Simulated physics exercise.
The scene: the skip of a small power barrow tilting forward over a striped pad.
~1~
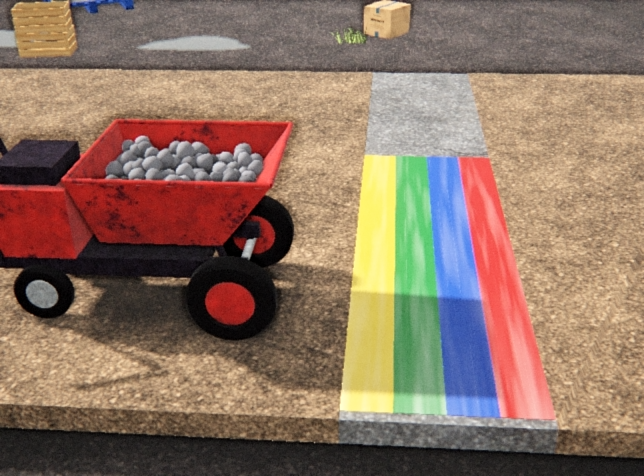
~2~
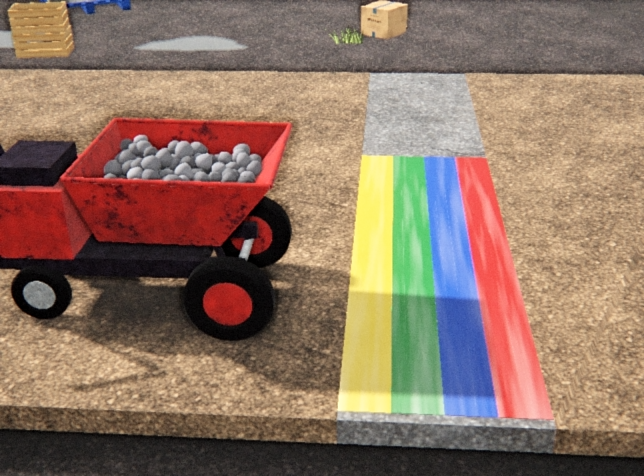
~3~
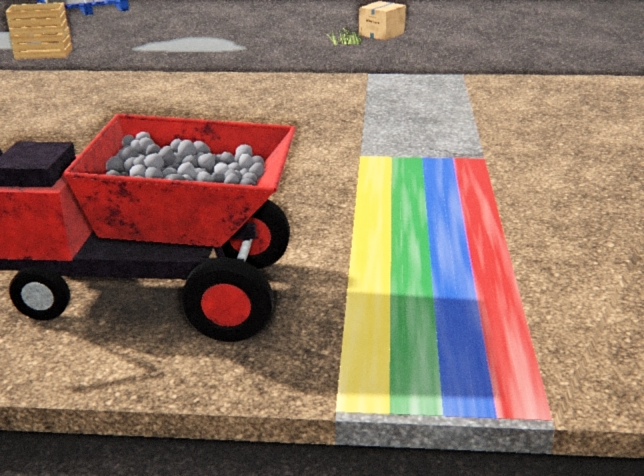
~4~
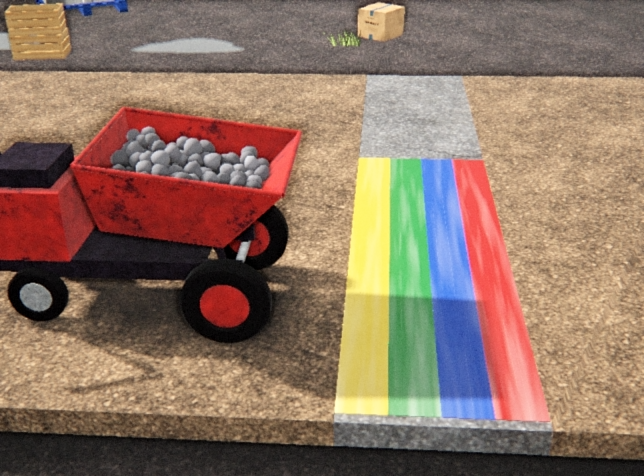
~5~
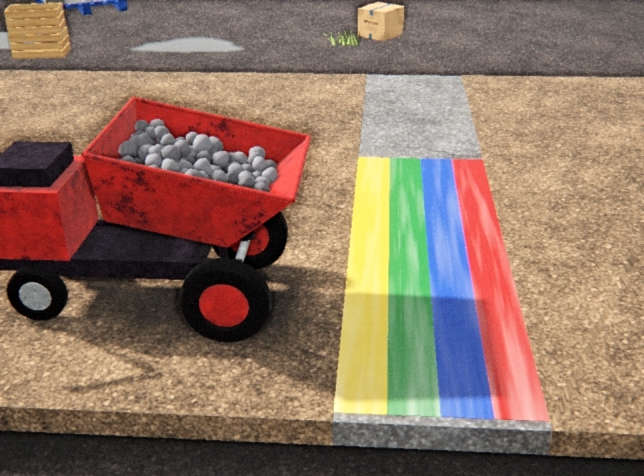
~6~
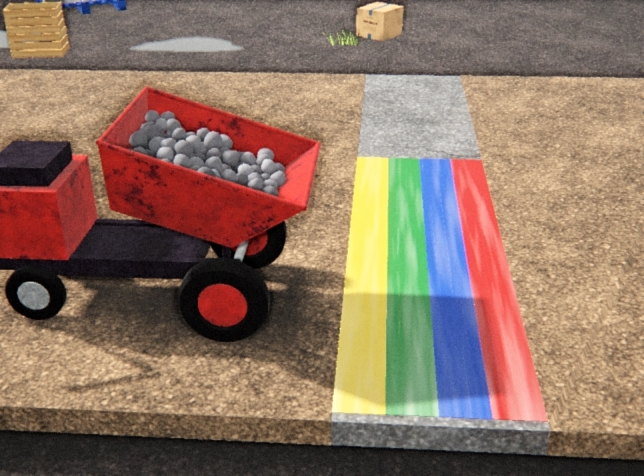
Red skip of a small barrow loaded with round grey cobbles tilting gradually rightward beside a yellow, green, blue and red striped pad.
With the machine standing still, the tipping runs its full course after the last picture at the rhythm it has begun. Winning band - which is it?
Winning band: The green one.
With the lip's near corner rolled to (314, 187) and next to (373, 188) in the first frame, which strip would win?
Case 1 - the strip in blue; case 2 - red.
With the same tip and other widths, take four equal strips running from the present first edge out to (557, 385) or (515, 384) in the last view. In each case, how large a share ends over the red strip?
10 and 10 in a hundred.
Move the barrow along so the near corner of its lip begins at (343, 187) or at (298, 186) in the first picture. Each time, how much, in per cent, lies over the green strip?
0 % and 30 %.
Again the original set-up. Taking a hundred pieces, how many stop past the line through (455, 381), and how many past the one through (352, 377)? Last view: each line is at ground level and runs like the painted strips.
Respectively 30 and 90 %.
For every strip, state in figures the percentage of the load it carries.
The yellow strip gets close to 20, the green strip close to 35, the blue strip close to 25 and the red strip close to 10.
Soon after the last picture, skip tipped steeply; all in the skip.
A little later, skip tipped steeply; most in the skip; a small part over the yellow strip; a small part over the green strip; a stray few over the blue strip.
Later still, skip tipped right over; a small part in the skip; about a quarter over the yellow strip; about a third over the green strip; about a quarter over the blue strip; a small part over the red strip; a stray few off the paint.
By the end, skip tipped right over; a small part in the skip; about a quarter over the yellow strip; about a third over the green strip; about a quarter over the blue strip; a small part over the red strip; a stray few off the paint.
